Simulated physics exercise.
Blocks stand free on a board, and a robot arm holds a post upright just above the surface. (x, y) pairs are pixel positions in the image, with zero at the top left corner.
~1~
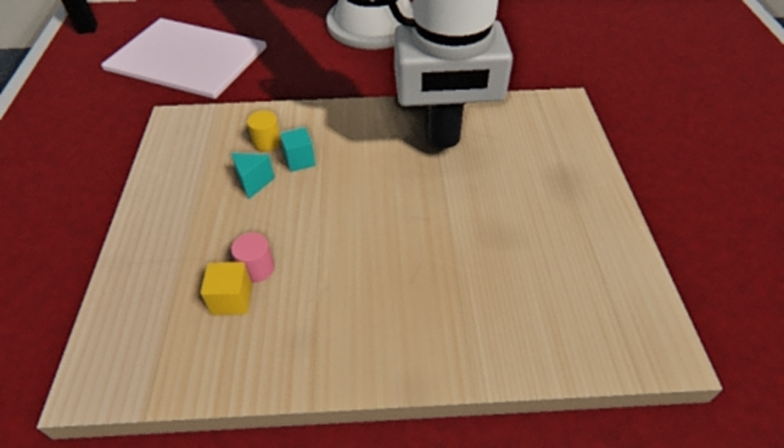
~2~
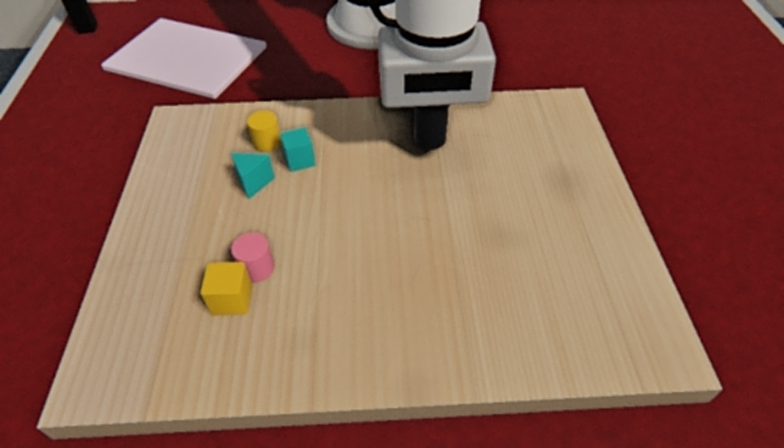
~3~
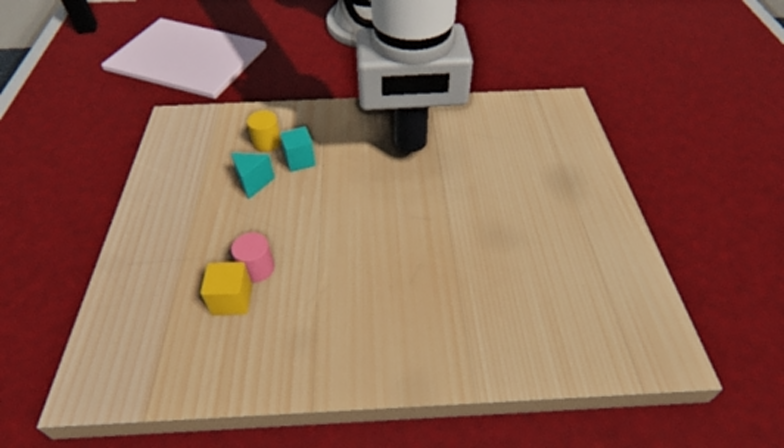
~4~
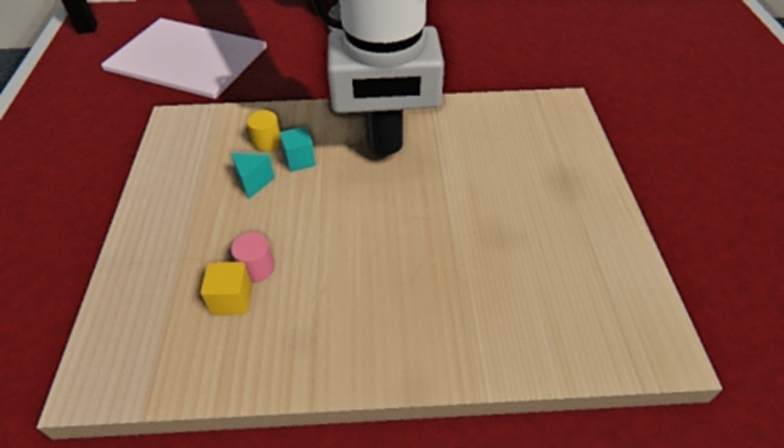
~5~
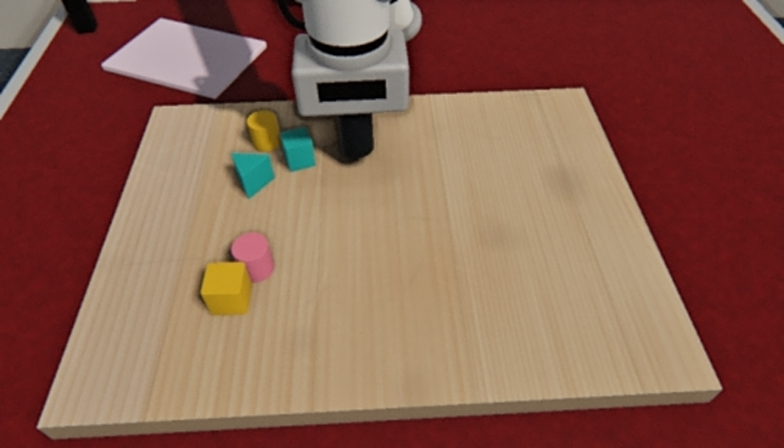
On a pale wooden board over a red surface, five small yellow, turquoise and pink blocks sit toward the left while a robot arm holds a dark post near the far edge. The arm moves the post steadily left, closing in on the turquoise square block, and the blocks stay still throughout.
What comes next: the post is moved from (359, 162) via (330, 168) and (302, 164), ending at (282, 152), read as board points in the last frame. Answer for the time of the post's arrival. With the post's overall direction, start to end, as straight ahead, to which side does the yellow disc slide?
Rightward.
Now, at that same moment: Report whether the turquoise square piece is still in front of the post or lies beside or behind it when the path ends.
Once the path is finished, the turquoise square piece still sits ahead of the post.
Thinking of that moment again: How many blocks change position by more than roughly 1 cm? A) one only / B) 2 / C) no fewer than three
B - 2.
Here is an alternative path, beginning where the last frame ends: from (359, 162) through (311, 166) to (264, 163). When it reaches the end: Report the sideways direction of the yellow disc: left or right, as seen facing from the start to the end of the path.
It slides rightward.
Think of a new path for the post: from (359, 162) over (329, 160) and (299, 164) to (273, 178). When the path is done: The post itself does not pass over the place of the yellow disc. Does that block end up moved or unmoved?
At the end of the path, it will still be in place.
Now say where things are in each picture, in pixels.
In the first picture, post's lower end (444, 138); turquoise triangular piece (247, 161); yellow disc (262, 119); turquoise square piece (296, 137).
In the second picture, post (430, 140); blocks still.
In the third picture, post (411, 142); blocks still.
In the fourth picture, post (387, 145); blocks still.
In the fifth picture, post (358, 148); turquoise triangular piece (247, 161); yellow disc (262, 119); turquoise square piece (296, 137).
On the path given first. One third of the way, post (328, 153); nothing pushed yet.
Two thirds of the way, post (299, 149); yellow disc (257, 116); turquoise square piece (270, 133), turned 35° clockwise.
At the end, post (278, 137); turquoise triangular piece still; yellow disc (248, 111); turquoise square piece (247, 128), turned 15° clockwise.
